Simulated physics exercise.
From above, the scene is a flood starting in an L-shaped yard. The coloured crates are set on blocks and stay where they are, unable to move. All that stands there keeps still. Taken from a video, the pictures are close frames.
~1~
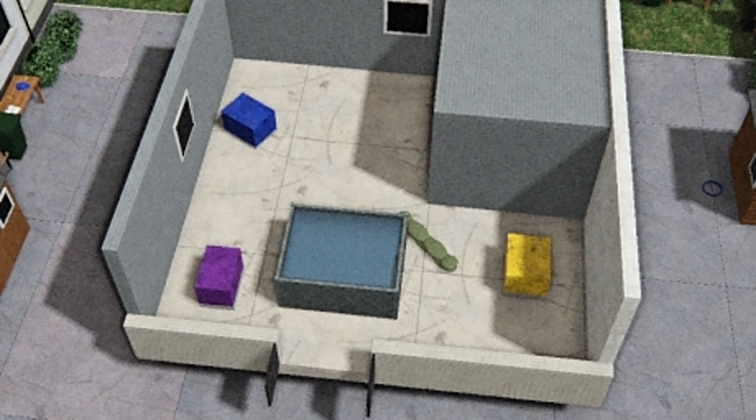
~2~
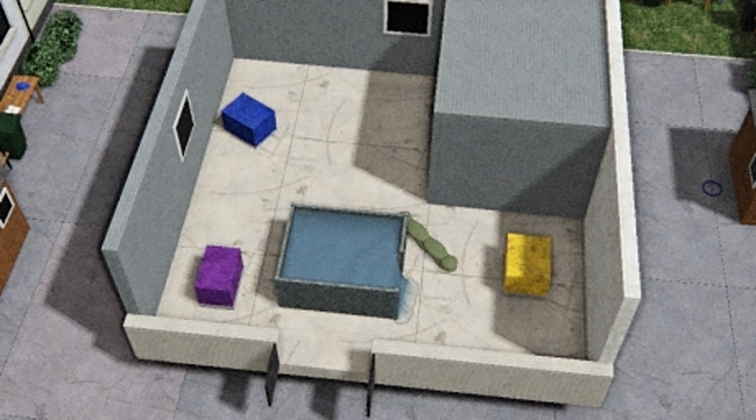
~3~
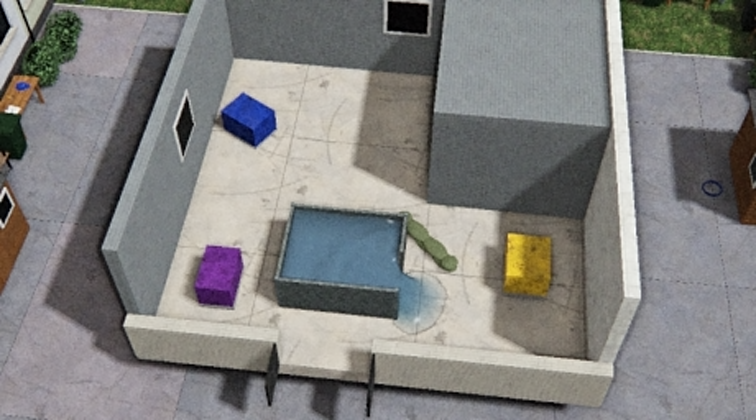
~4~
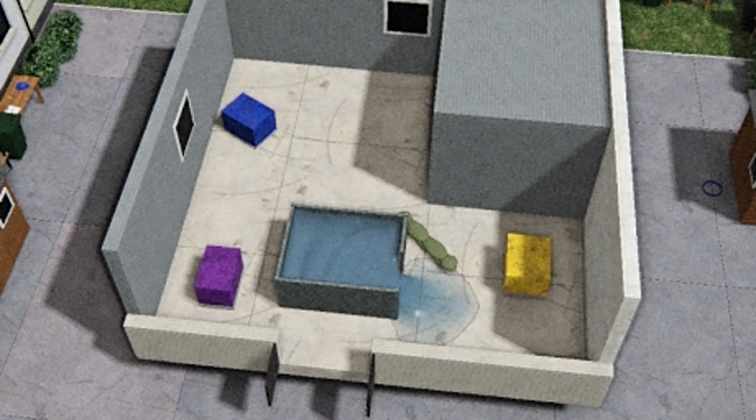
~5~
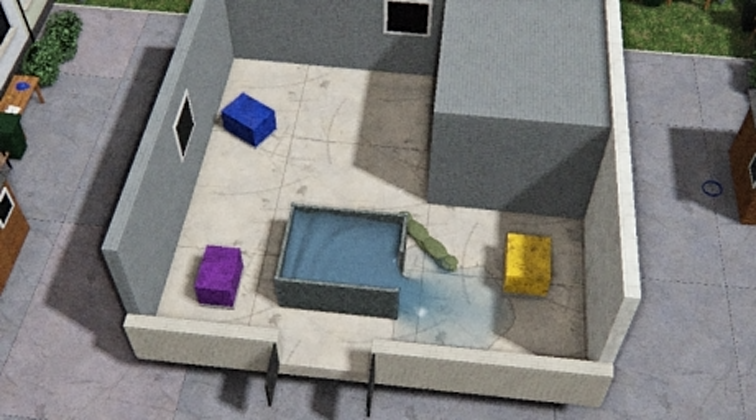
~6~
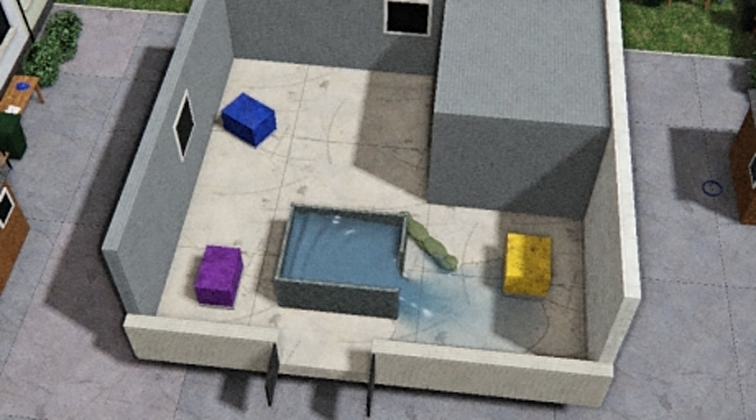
The clip shows a walled yard with blue, purple and yellow blocks around a tank of still water; water then pours from a gap at the tank's right side and spreads rightward across the pale floor toward the yellow block.
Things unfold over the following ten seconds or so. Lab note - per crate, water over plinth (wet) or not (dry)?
Blue crate: Wet; purple crate: Dry; yellow crate: Wet.
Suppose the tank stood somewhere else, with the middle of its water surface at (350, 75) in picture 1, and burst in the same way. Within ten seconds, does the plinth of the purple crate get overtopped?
Purple crate: Flooded.
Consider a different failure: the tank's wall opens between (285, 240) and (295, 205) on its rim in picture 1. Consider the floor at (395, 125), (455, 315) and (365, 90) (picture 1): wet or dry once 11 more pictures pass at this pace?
Point one: Not reached. Point two: Not reached. Point three: Not reached.
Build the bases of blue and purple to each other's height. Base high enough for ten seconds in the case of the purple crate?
Note: Purple crate is flooded.
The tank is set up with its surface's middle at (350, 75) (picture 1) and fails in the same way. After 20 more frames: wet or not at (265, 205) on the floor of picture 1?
My call is that the spot is drenched.
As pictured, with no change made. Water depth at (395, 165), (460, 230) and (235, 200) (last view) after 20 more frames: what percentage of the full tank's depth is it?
At the three places, in the order asked: Around 0, 4 and 0 per cent.
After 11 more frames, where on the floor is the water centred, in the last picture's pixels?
Roughly (418, 293) in the last picture.
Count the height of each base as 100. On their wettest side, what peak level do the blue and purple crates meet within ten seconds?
The first reaches around 200 in a hundred, the second around 60.
A moment on, water covers 20 % of the floor; the blue crate not reached, the purple crate not reached, the yellow crate water round its plinth.
Next, water covers 25 % of the floor; the blue crate not reached, the purple crate not reached, the yellow crate water round its plinth.
Then, water covers 30 % of the floor; the blue crate not reached, the purple crate not reached, the yellow crate water round its plinth.
Later, water covers 55 % of the floor; the blue crate not reached, the purple crate not reached, the yellow crate water round its plinth.
In the end, water covers 95 % of the floor; the blue crate was topped, the purple crate stayed above the water, the yellow crate was topped.
